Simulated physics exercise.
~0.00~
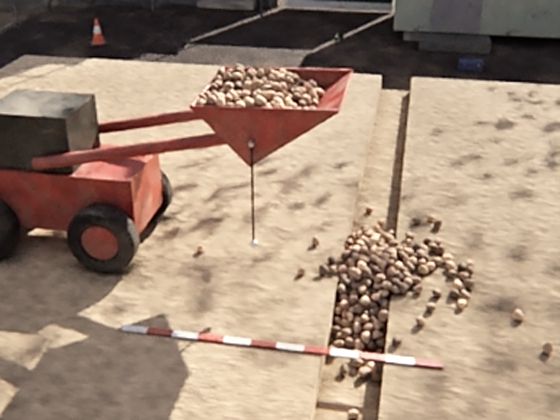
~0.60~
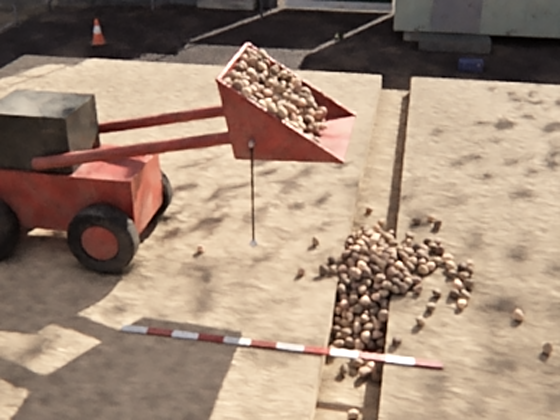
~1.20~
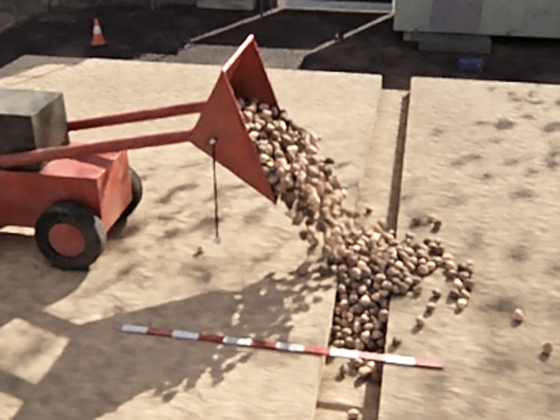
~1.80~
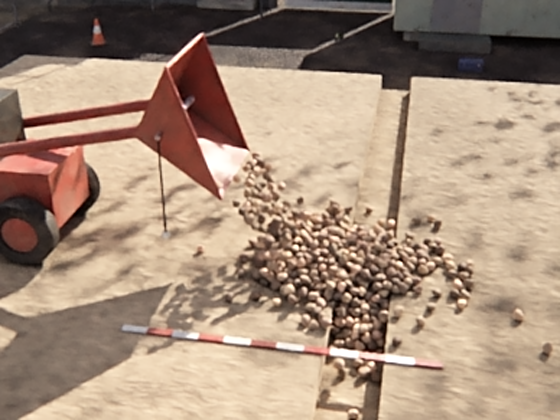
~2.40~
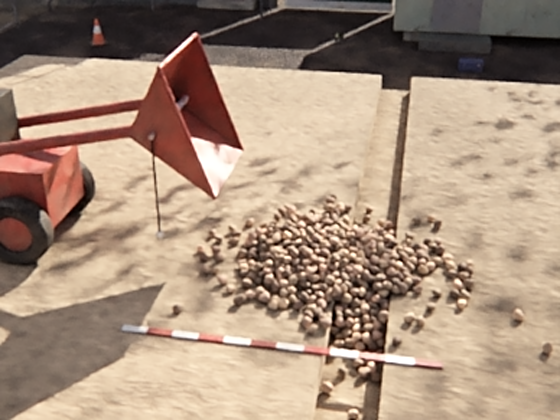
At first, a small red loader on the left holds a raised bucket full of rounded brown stones, with an earlier heap lying in and around a narrow trench to its right. The bucket tips forward toward the trench while the load still sits inside. As it tilts further, the loader backs away to the left and the stones pour over the lip onto the heap. It keeps drawing back as the last stones tumble out, many landing on the pale ground before the trench. Finally the bucket hangs tipped and empty, and a broad pile spreads from the left side across the trench.
